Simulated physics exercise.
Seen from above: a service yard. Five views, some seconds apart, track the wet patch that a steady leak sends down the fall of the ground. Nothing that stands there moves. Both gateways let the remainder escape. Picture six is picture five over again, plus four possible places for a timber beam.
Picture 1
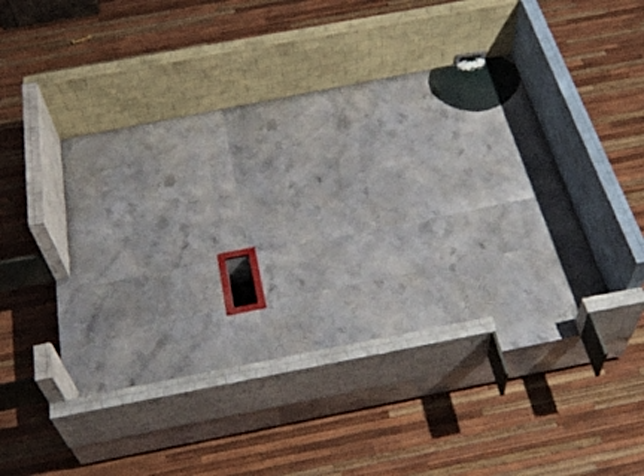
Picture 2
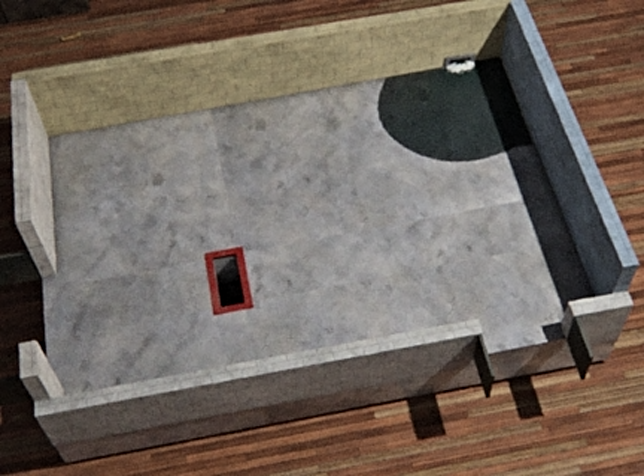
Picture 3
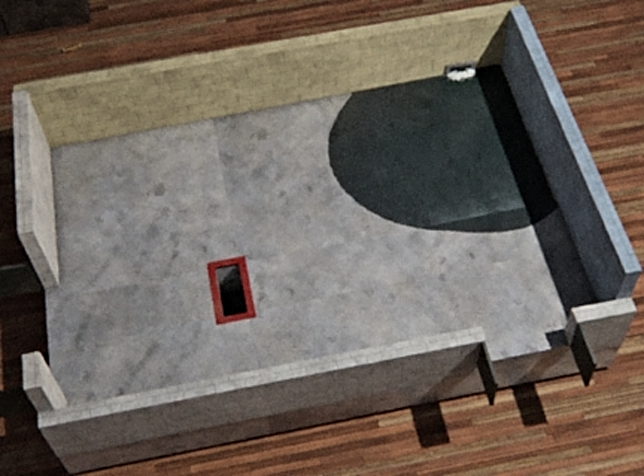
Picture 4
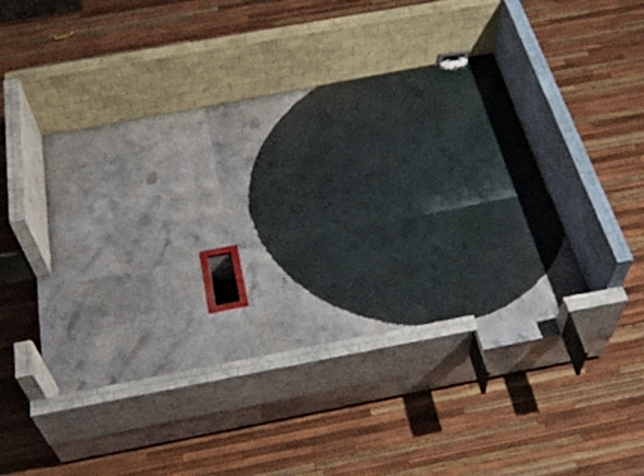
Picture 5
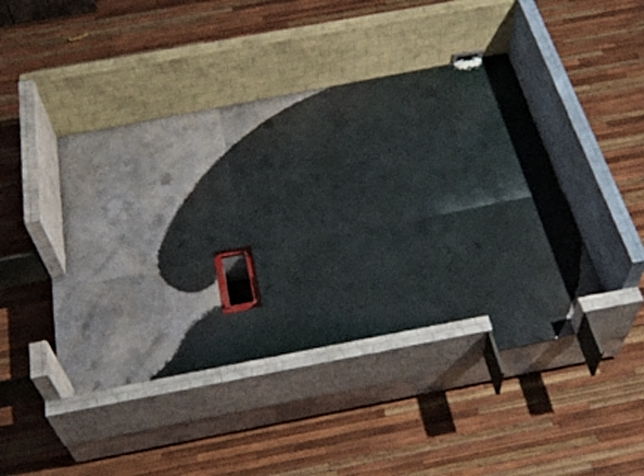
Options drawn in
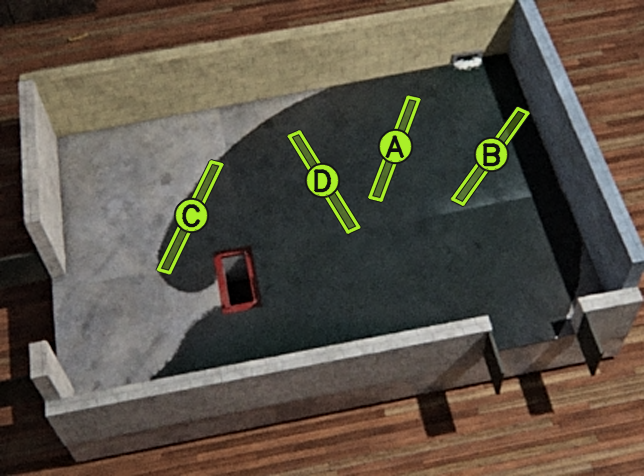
Walled service yard from above, dark water spreading from the top right corner across grey ground and reaching a red-framed gully.
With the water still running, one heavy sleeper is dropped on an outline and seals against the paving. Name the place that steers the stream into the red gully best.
Spot B does it best.
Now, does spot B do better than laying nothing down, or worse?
It is better.
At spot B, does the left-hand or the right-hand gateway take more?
The left one.
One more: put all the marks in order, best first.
The order is B, C, A, D.
In lime, A from (375, 198) to (413, 98); B from (457, 201) to (522, 110); C from (164, 271) to (216, 163); D from (294, 134) to (353, 229).
For spot A, about 11 % of the stream goes into the red gully, about 89 % out by the gates.
For spot B, about 28 % of the stream goes into the red gully, about 72 % out by the gates.
For spot C, about 19 % of the stream goes into the red gully, about 81 % out by the gates.
For spot D, about 5 % of the stream goes into the red gully, about 95 % out by the gates.
